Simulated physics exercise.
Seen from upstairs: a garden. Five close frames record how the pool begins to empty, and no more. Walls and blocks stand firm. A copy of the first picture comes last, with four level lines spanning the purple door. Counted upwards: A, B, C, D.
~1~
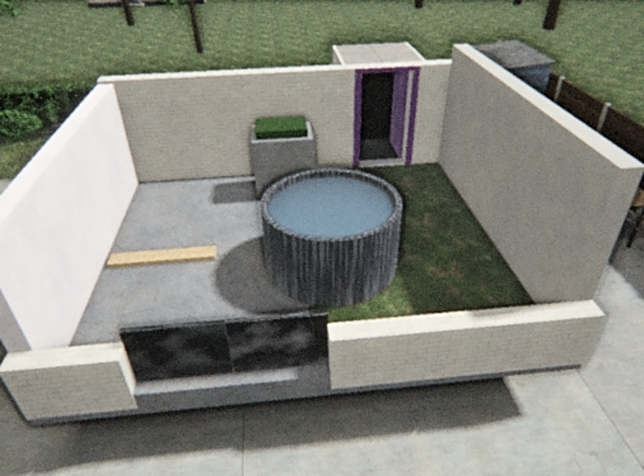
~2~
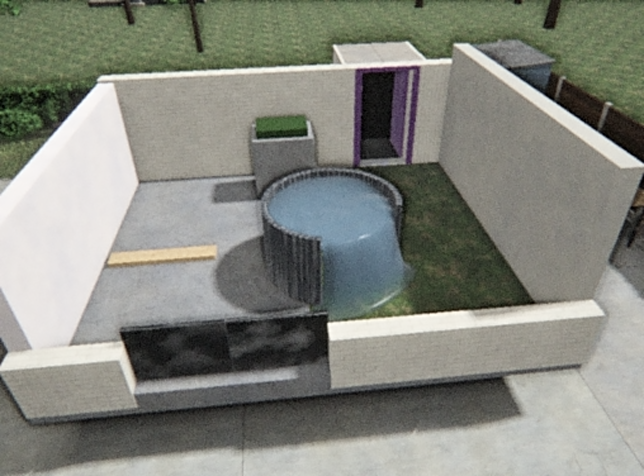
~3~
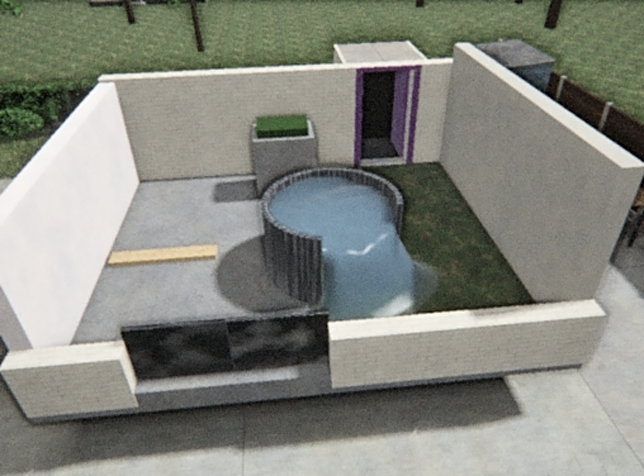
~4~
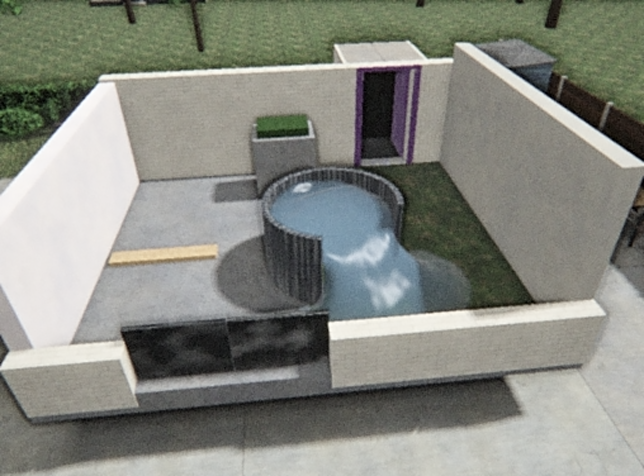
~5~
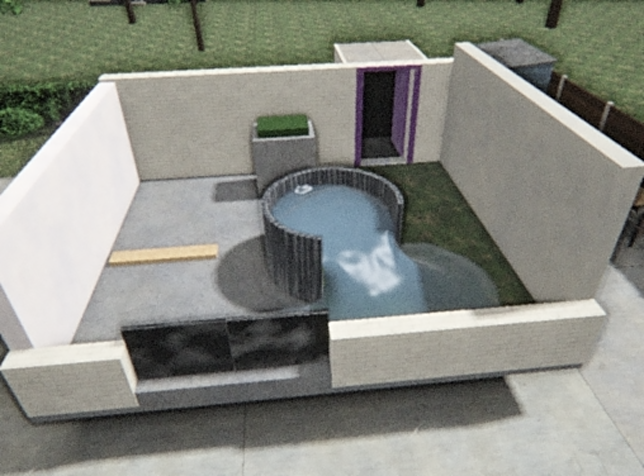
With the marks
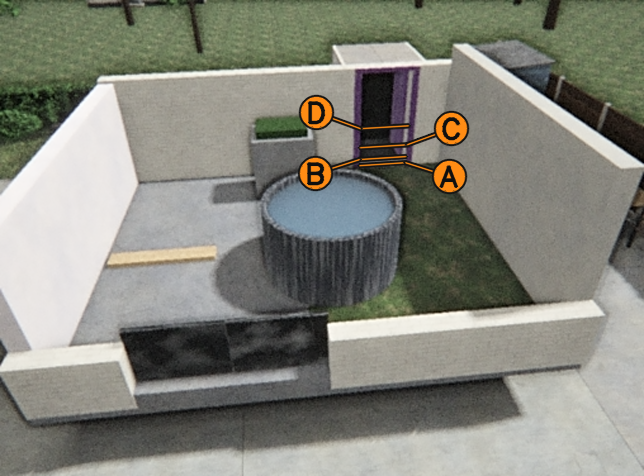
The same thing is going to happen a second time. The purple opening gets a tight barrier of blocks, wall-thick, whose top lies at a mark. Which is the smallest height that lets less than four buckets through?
I would pick mark B.
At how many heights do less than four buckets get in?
Three.
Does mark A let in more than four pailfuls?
Yes, it does.
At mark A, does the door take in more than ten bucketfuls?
Yes, it does.
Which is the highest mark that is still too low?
The answer is A.
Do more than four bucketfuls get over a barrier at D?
No, not at all.
On the marked copy, A at (382, 164); B at (382, 158); C at (383, 146); D at (384, 127); from the bottom up A, B, C, D.
With A, some 20 bucketfuls get in.
With B, a splash gets over, under a bucket.
With C, nothing gets over.
With D, nothing gets over.
